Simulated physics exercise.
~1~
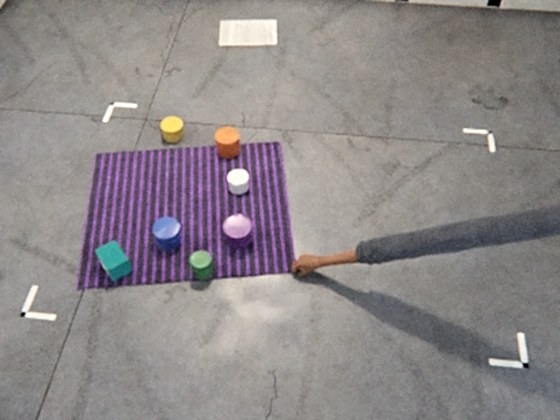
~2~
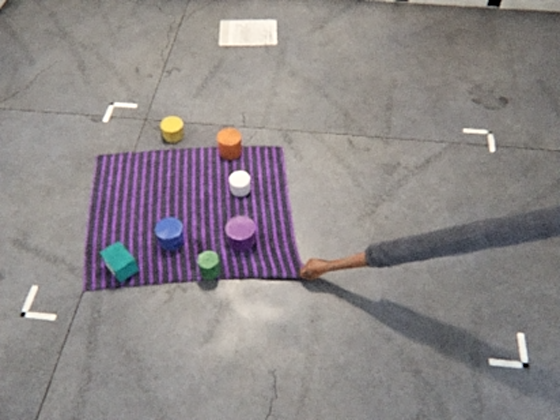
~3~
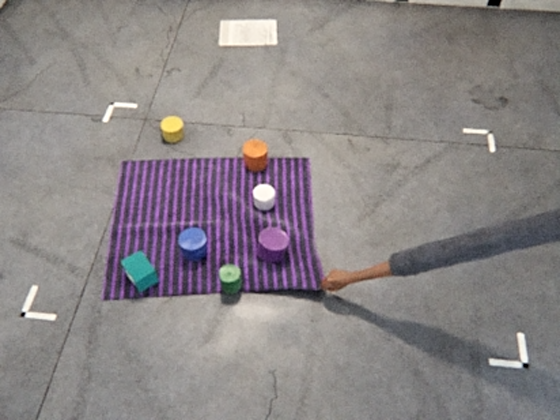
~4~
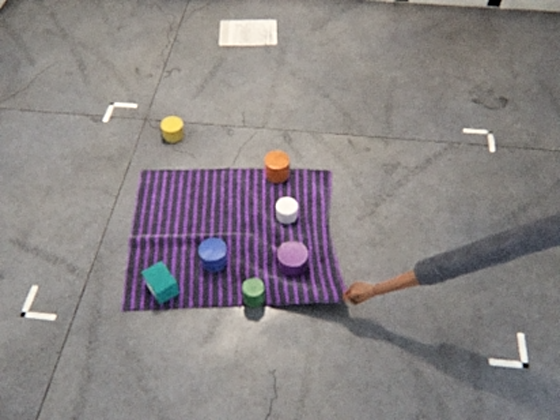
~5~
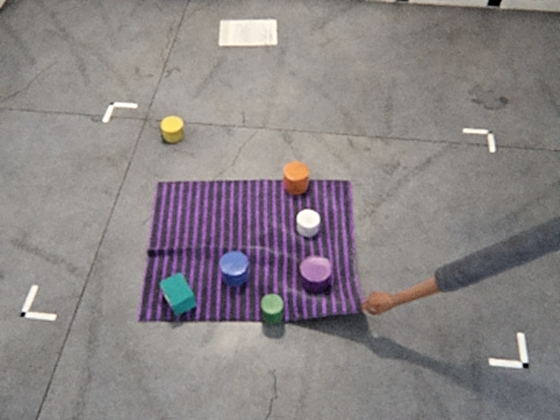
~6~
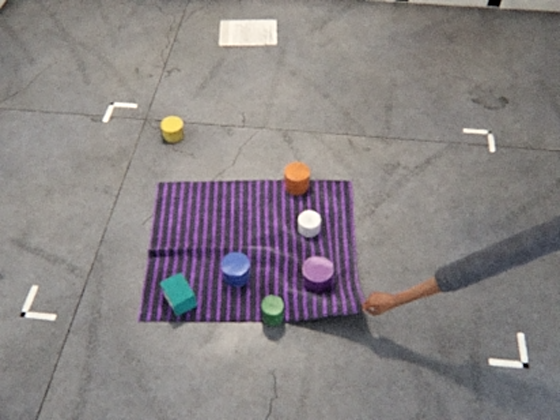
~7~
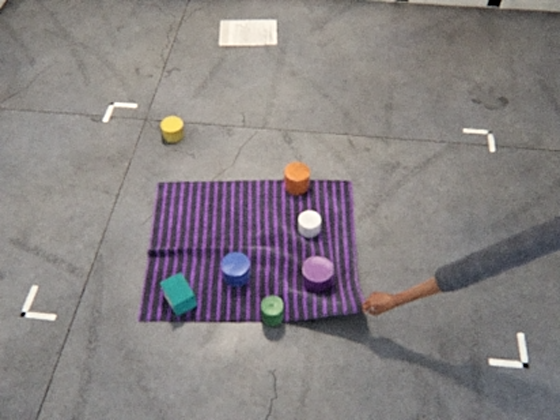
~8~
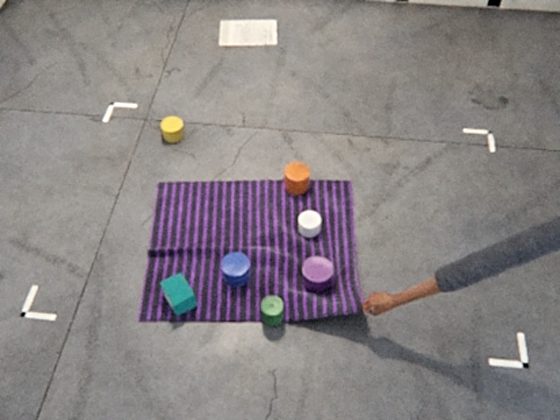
A hand drags a striped purple mat right and toward the viewer, tubs riding along, leaving the yellow one behind.
